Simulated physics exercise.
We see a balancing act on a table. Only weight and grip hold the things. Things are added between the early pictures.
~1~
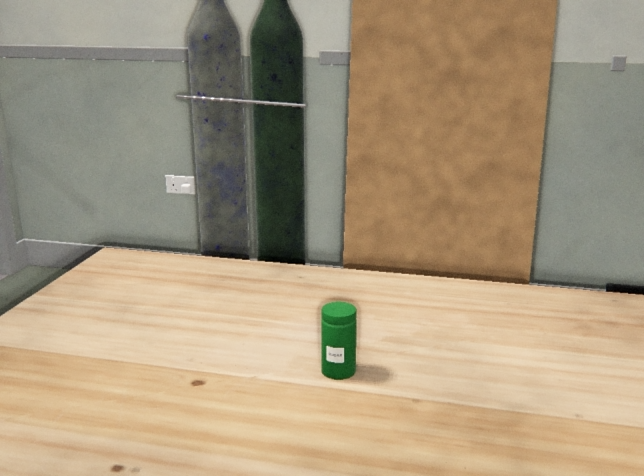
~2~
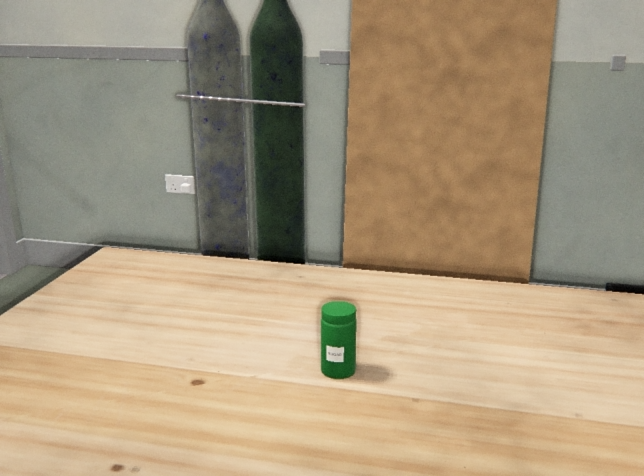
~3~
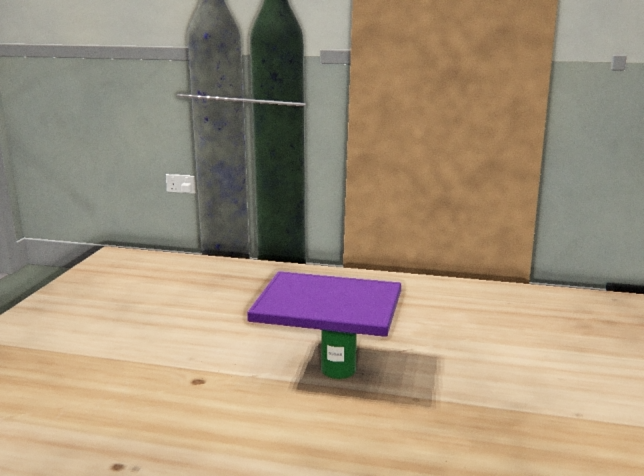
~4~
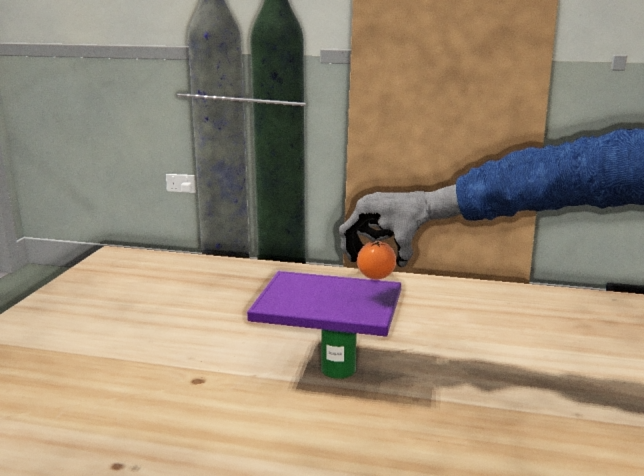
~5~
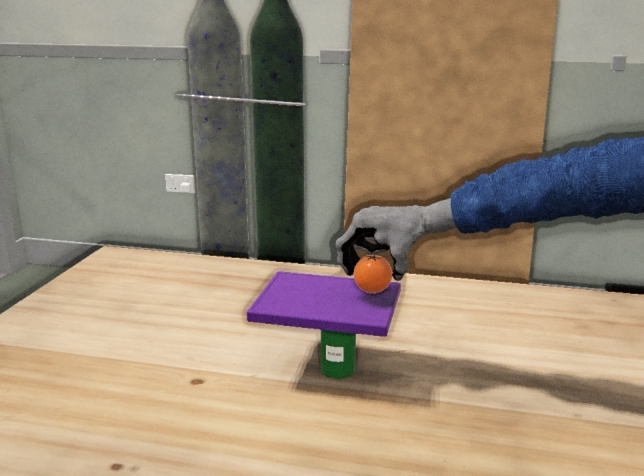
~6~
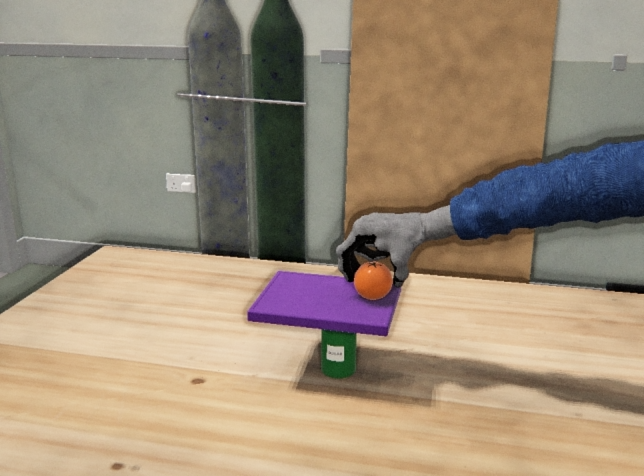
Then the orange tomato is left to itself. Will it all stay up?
In the end the stack stays up.
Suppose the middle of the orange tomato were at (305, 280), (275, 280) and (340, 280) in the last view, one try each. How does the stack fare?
In the first case it gives way; in the second case it gives way; in the third case it stays up.
Then, 0.30 s later than the last frame, all is still.
Then, 0.70 s later than the last frame, orange tomato resting near (373, 281).
When it is over, all 3 as before. End places, in pixels of the last picture, orange tomato near (373, 281). The stack keeps its balance.
